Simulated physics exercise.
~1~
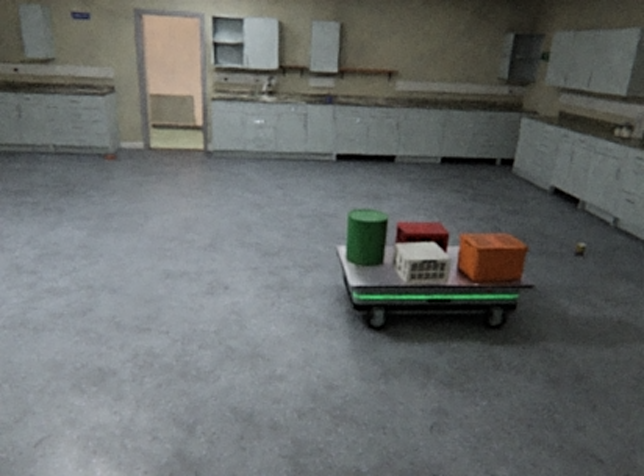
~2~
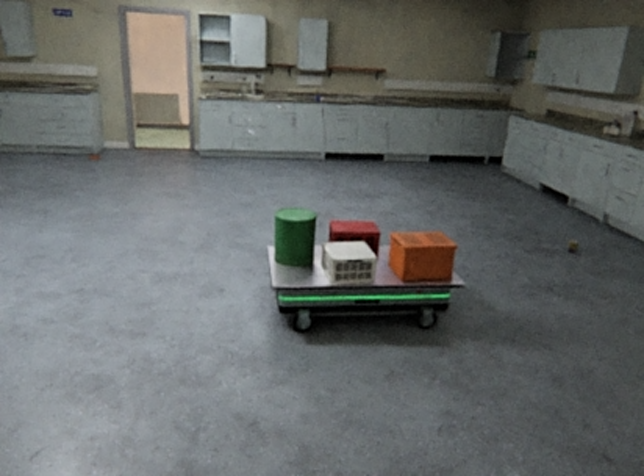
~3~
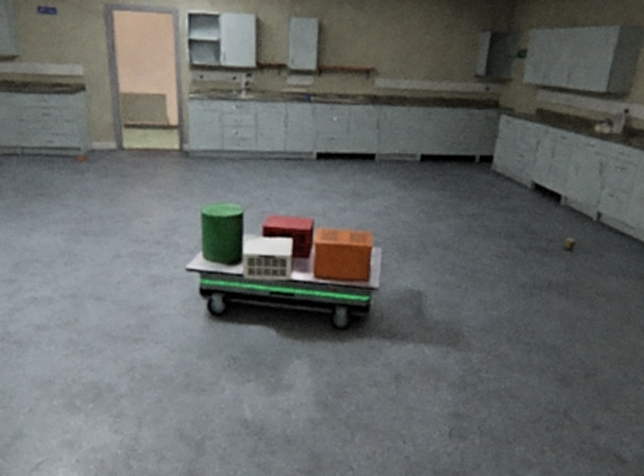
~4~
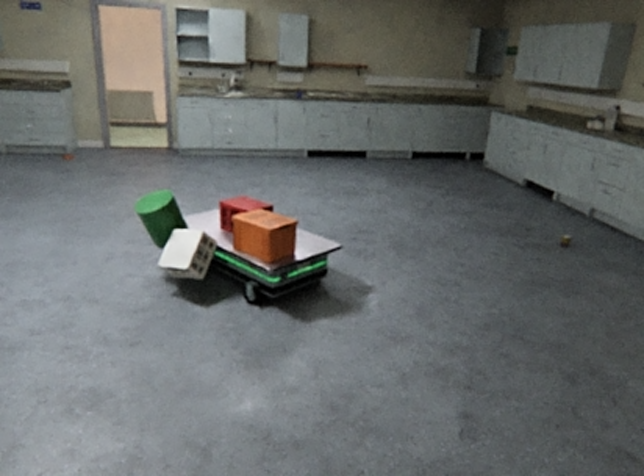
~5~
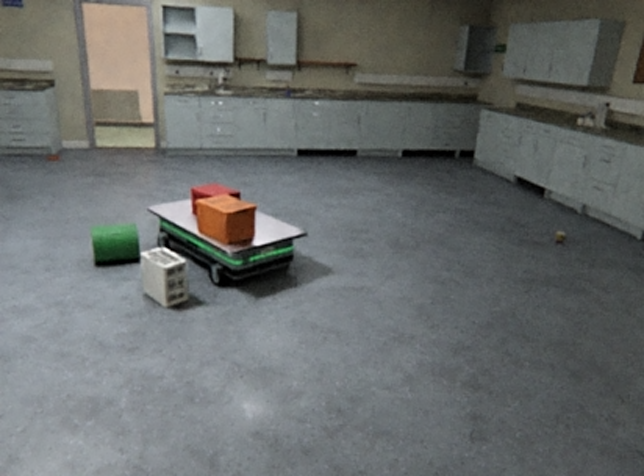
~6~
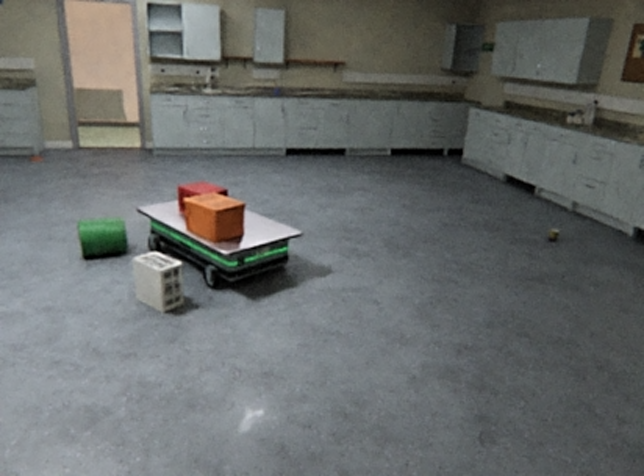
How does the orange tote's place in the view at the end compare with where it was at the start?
The orange tote starts on the right side of the view and ends left of the middle, slightly higher up, still riding on the cart.
